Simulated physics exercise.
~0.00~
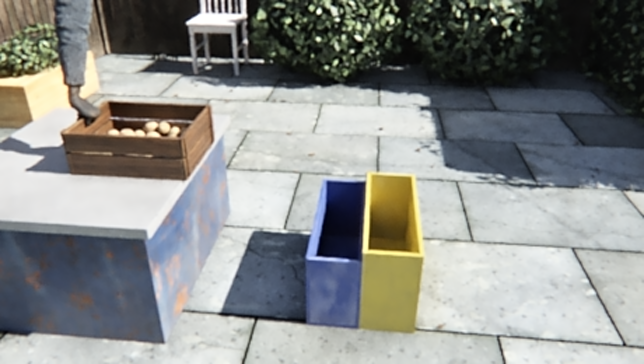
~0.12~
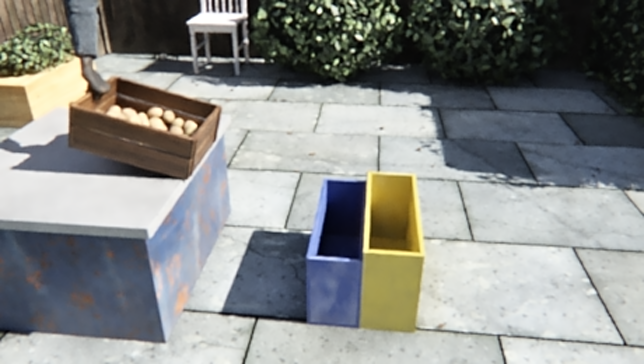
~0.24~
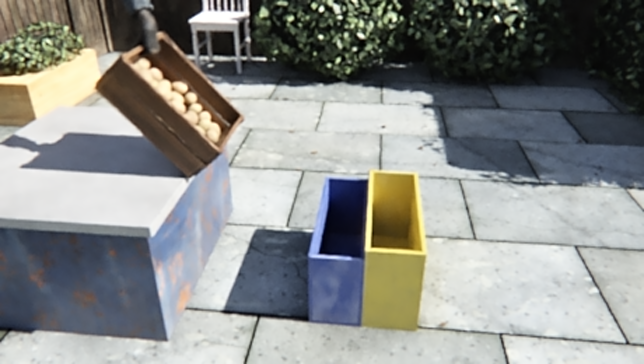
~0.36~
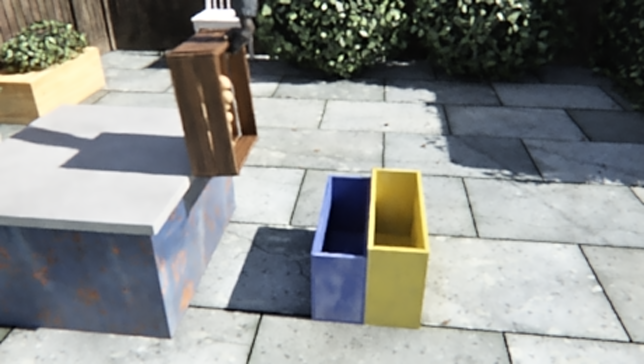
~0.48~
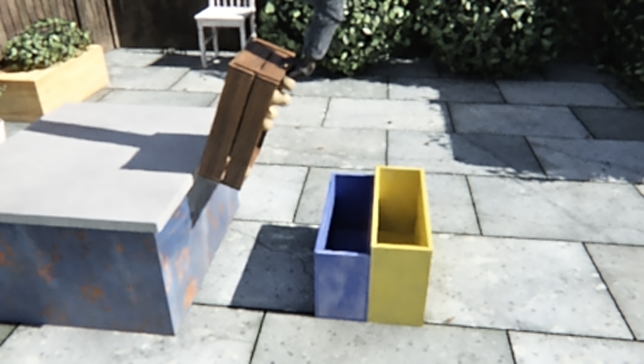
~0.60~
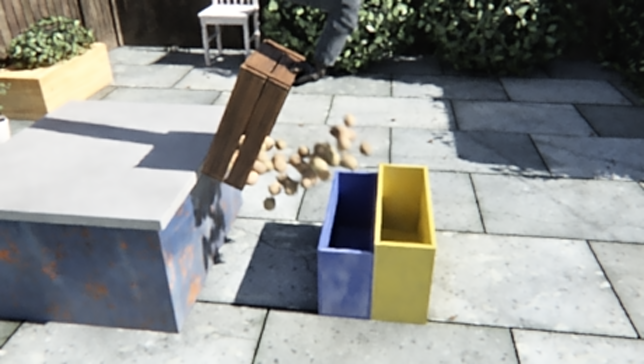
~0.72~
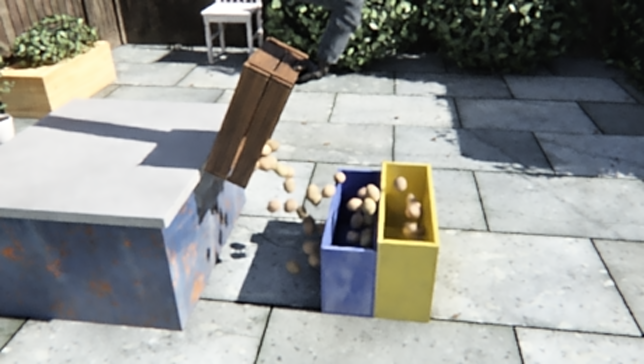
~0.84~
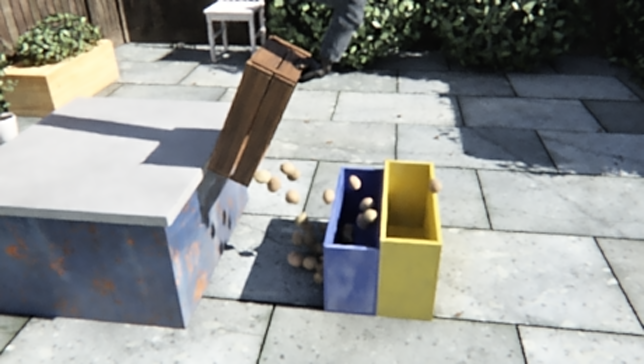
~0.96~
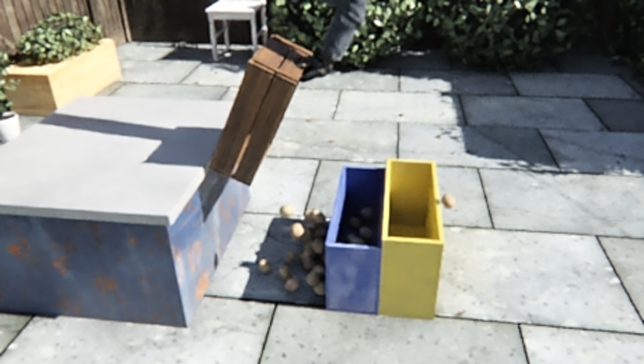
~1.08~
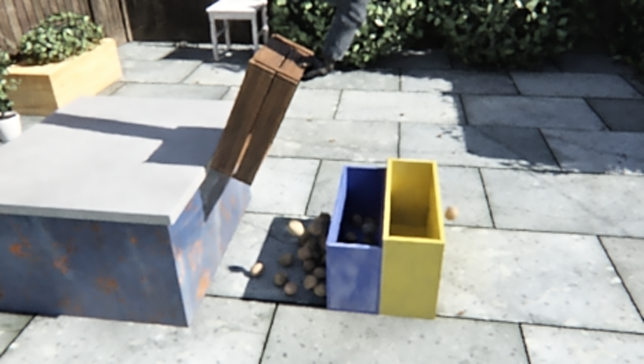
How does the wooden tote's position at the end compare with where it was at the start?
At the start the wooden tote sits upright on top of the bench. By the end it is farther right, tipped steeply past upright at the bench's right edge with its open side facing down toward the bins.
Wooden tote tipping rightward in a dark hand, spilling potatoes toward blue and yellow bins, most landing on paving before them.
